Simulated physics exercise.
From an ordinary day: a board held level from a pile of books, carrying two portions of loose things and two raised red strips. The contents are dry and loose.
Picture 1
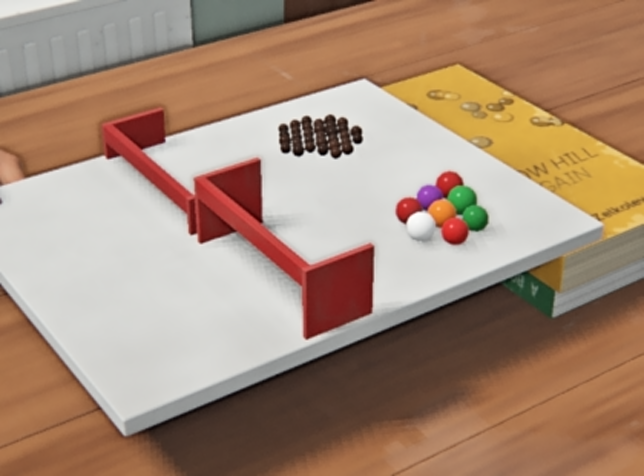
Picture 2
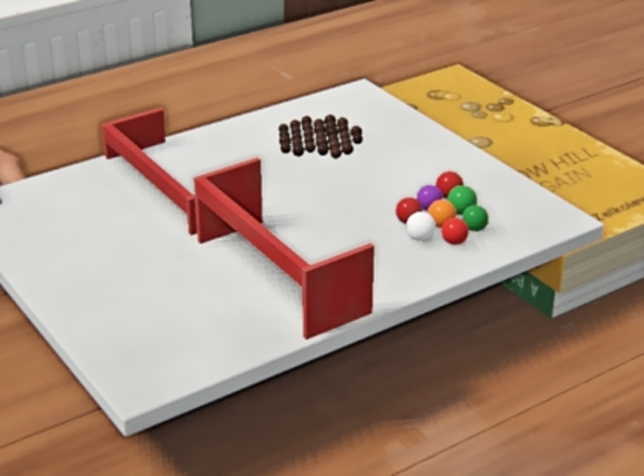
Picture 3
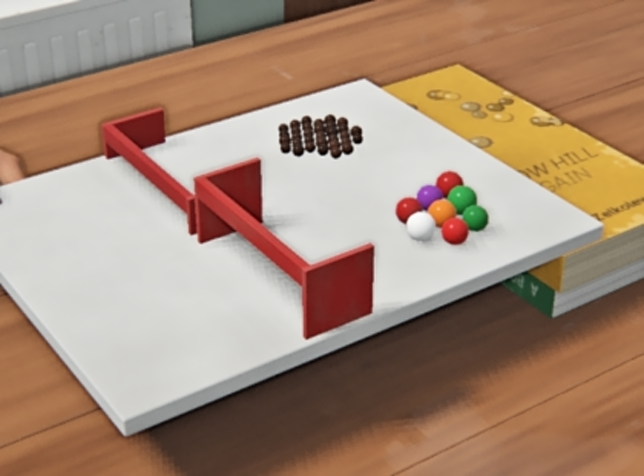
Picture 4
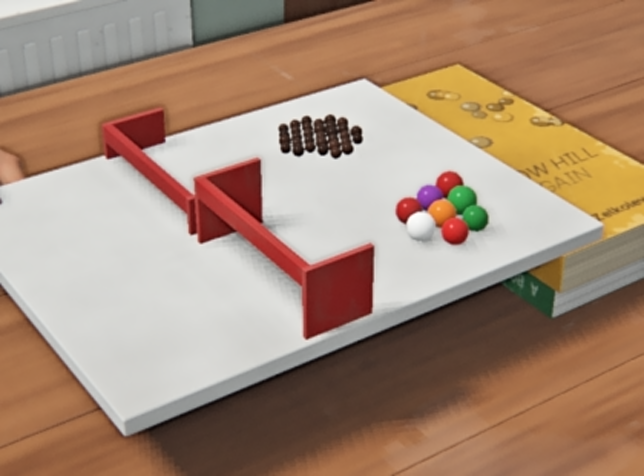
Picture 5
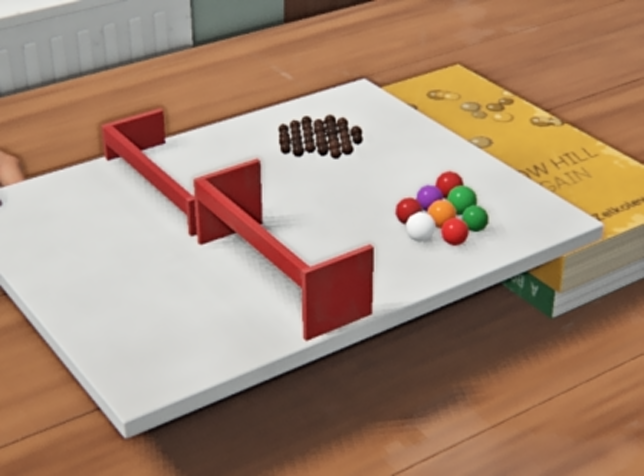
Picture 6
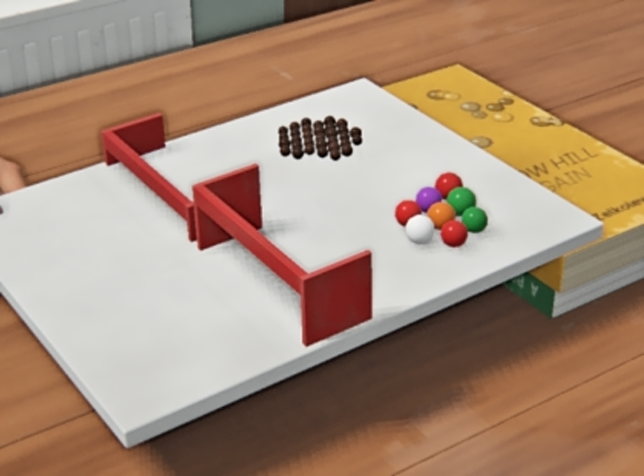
A white board, one side resting on a yellow-covered book at right, stays almost still above a wooden table, seen from a raised angle by a steady camera. Dark brown balls sit together near the back, a small cluster of red, green, purple, orange and white balls lies at right, and two red barriers stand left of them. Finally the board's near left end dips very slightly, while the balls keep their places on it.
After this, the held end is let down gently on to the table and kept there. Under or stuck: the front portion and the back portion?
Looking at the gates, the front portion makes it past while the back portion makes it past.
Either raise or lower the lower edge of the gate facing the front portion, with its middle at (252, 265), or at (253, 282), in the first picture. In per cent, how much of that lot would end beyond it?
You get 0 in a hundred first and 0 in a hundred after.
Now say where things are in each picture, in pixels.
The first frame shows held end of the board at (133, 412), level; book pile at (503, 165), low, a small part of the board's length; front portion at (442, 214), a few gumballs; back portion at (321, 137), some chocolate balls; front gate at (251, 230), its slot higher than a piece; back gate at (148, 167), its slot higher than a piece.
The second frame shows held end of the board at (133, 412), level; back portion at (321, 137).
The third frame shows held end of the board at (133, 412), level; front portion at (442, 214).
The fourth frame shows held end of the board at (133, 412), level; back portion at (321, 137).
The fifth frame shows held end of the board at (133, 414), level; front portion at (442, 215).
The sixth frame shows held end of the board at (134, 423), down by 1°; book pile at (503, 165); front portion at (441, 216), not moving; back portion at (320, 139), not moving; front gate at (249, 238); back gate at (147, 174).
Then, 0.18 s after the last picture, board sloping at 6°; front portion where it was; back portion where it was.
Then, 0.41 s after the last picture, board sloping at 10°; front portion on its way down; back portion on its way down.
Then, 0.66 s after the last picture, board resting at 11°; front portion about half past its gate; back portion about a quarter past its gate.
By the end, board resting at 11°; front portion all past its gate; back portion all past its gate.
